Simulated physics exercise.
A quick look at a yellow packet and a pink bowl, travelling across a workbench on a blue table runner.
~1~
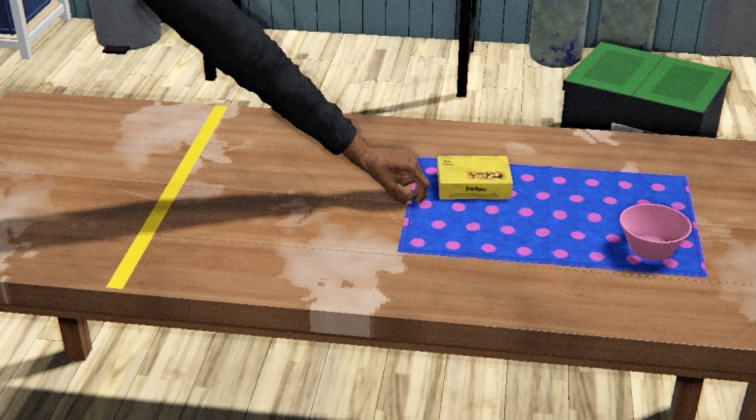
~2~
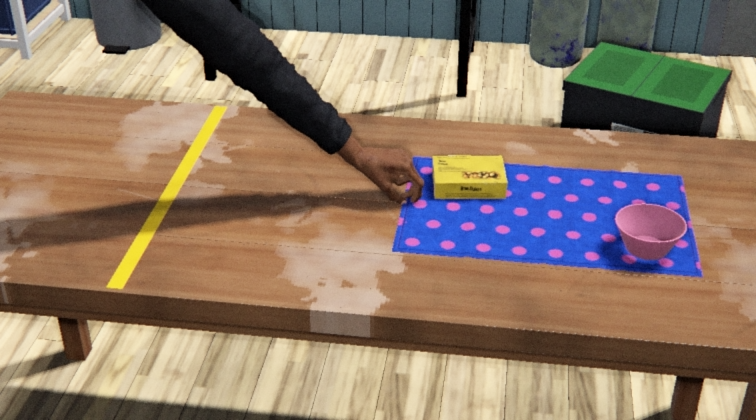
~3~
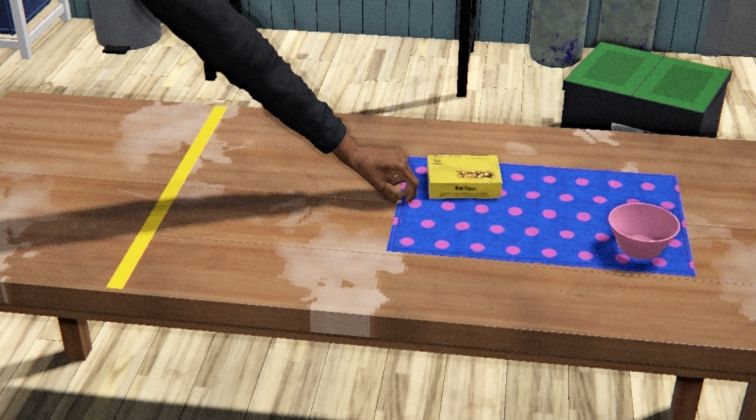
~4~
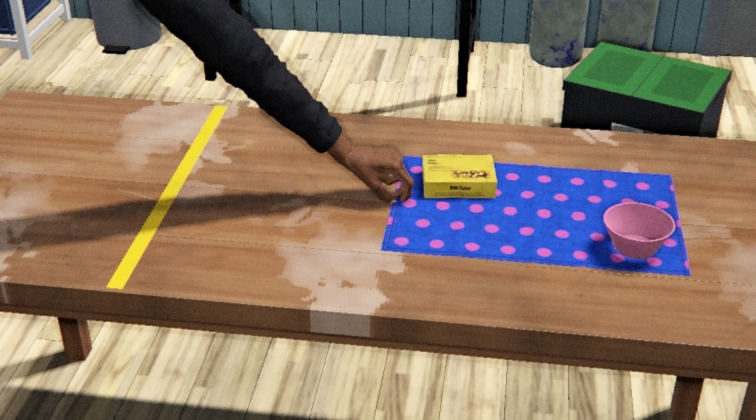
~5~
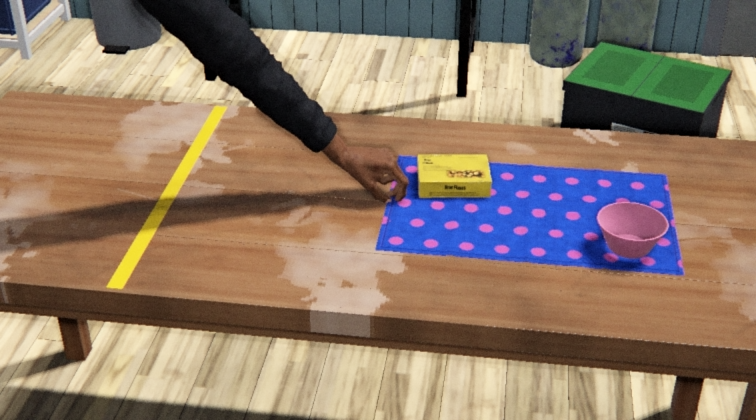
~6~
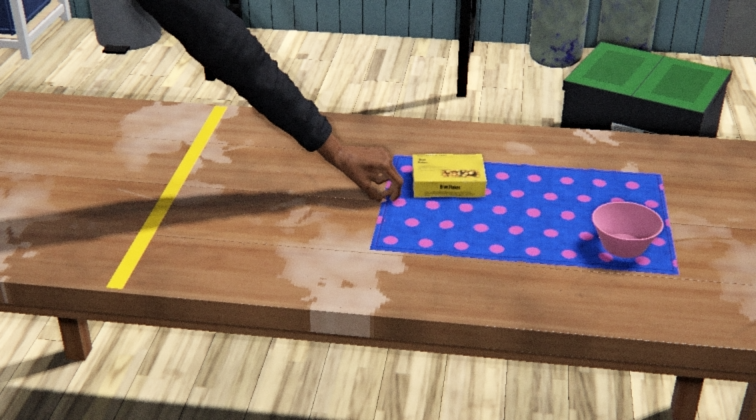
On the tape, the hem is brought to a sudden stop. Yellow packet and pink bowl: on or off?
Yellow packet - on; pink bowl - on.
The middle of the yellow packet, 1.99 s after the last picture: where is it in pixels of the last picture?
It is somewhere near (251, 161).
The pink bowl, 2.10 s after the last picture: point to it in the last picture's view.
I'd put it at roughly (398, 216) in the last view.
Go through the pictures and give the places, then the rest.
Table runner end (398, 252); yellow packet (474, 169); pink bowl (656, 223); tape (124, 270), in the first picture.
Table runner end (392, 252), far hem (702, 277); pink bowl (651, 222), in the second picture.
Table runner end (386, 251); yellow packet (464, 168), in the third picture.
Table runner end (381, 251), far hem (691, 276); pink bowl (640, 221), in the fourth picture.
Table runner end (375, 250); yellow packet (454, 167), in the fifth picture.
Table runner end (370, 250), far hem (679, 275); yellow packet (449, 167); pink bowl (628, 220); tape (124, 270), in the sixth picture.
Then, 1.99 s later than the last view, hem at the tape; yellow packet on the cloth near (251, 161); pink bowl on the cloth near (403, 216).
Then, 2.10 s later than the last view, hem at the tape; yellow packet on the cloth near (246, 160); pink bowl on the cloth near (398, 216).
Finally, hem at the tape; yellow packet on the cloth near (246, 160); pink bowl on the cloth near (398, 216). The yellow packet stays on the cloth and the pink bowl remains aboard.
